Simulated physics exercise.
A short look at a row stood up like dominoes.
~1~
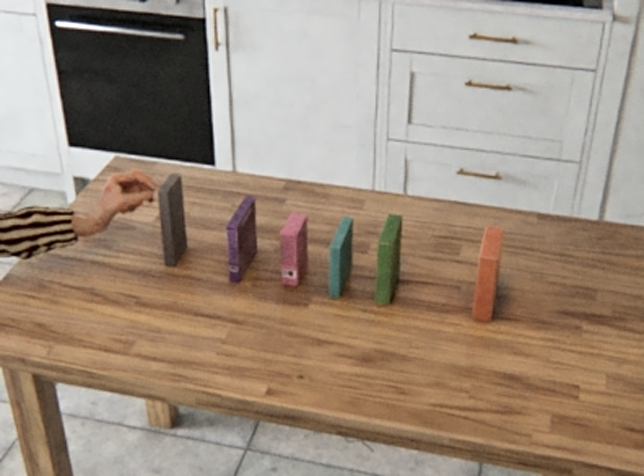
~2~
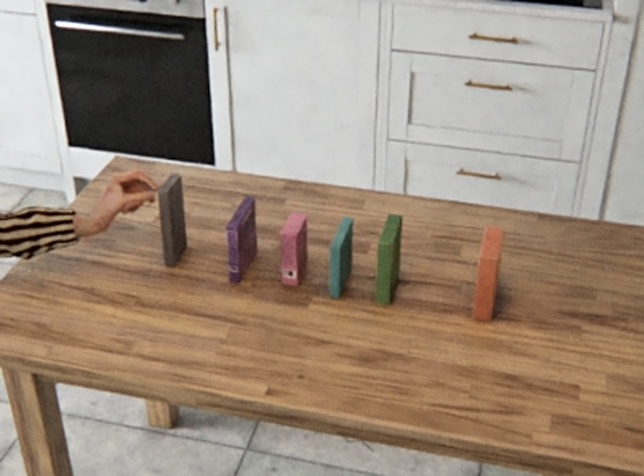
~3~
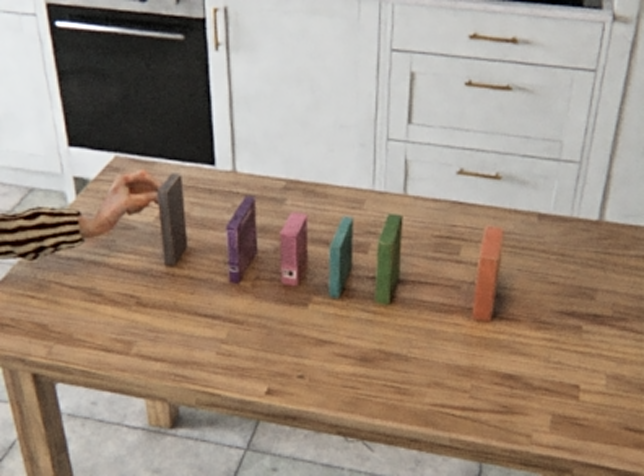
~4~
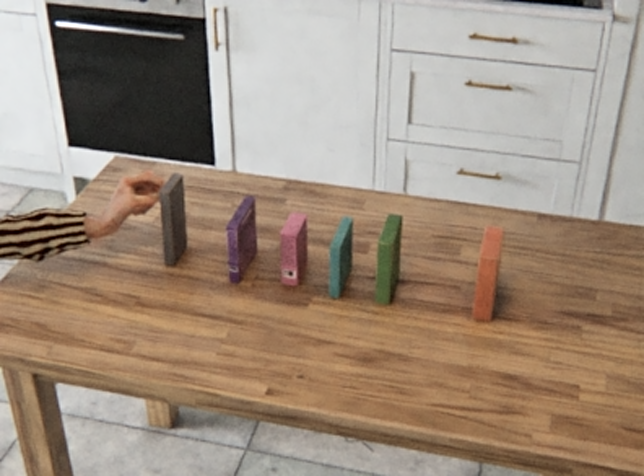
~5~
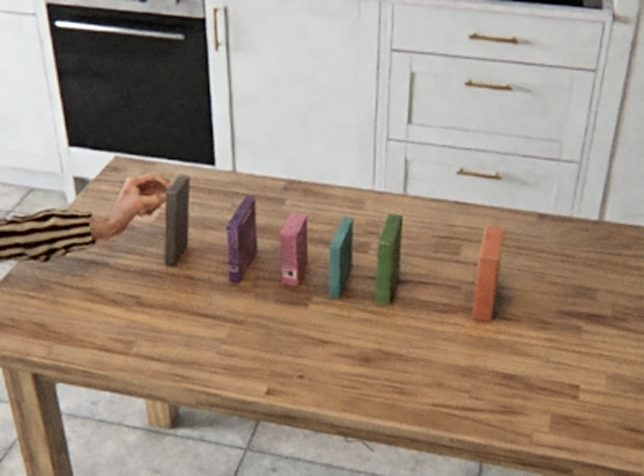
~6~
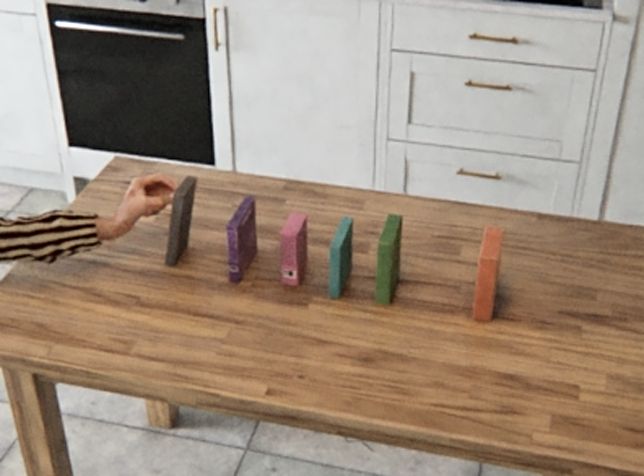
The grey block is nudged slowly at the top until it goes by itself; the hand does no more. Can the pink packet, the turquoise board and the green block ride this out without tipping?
The pink packet falls over, the turquoise board falls over, the green block falls over.
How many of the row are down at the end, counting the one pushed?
5 of them.
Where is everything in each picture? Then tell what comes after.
In the first picture, pink packet (294, 249); turquoise board (342, 257); green block (389, 259).
In the second picture, purple packet (242, 240).
In the third picture, purple packet (242, 240).
In the fourth picture, grey block 1° over; purple packet (242, 240).
In the fifth picture, grey block 6° over; purple packet (242, 240).
In the sixth picture, grey block 11° over; pink packet (294, 249); turquoise board (342, 257); green block (389, 259).
Then, 0.30 s later than the last frame, grey block 71° over; purple packet tilted by 38°.
Then, 0.60 s later than the last frame, grey block 80° over; pink packet tilted by 70° near (330, 265); turquoise board tilted by 59° near (369, 270); green block tilted by 32° near (410, 264).
Then, 1.00 s later than the last frame, grey block 81° over; green block on its side near (440, 291); turquoise board on its side near (375, 283); pink packet on its side near (332, 267).
When it is over, lying over on the table, green block, turquoise board, purple packet and pink packet. End places, in pixels of the last picture, pink packet near (333, 267), turquoise board near (375, 283).
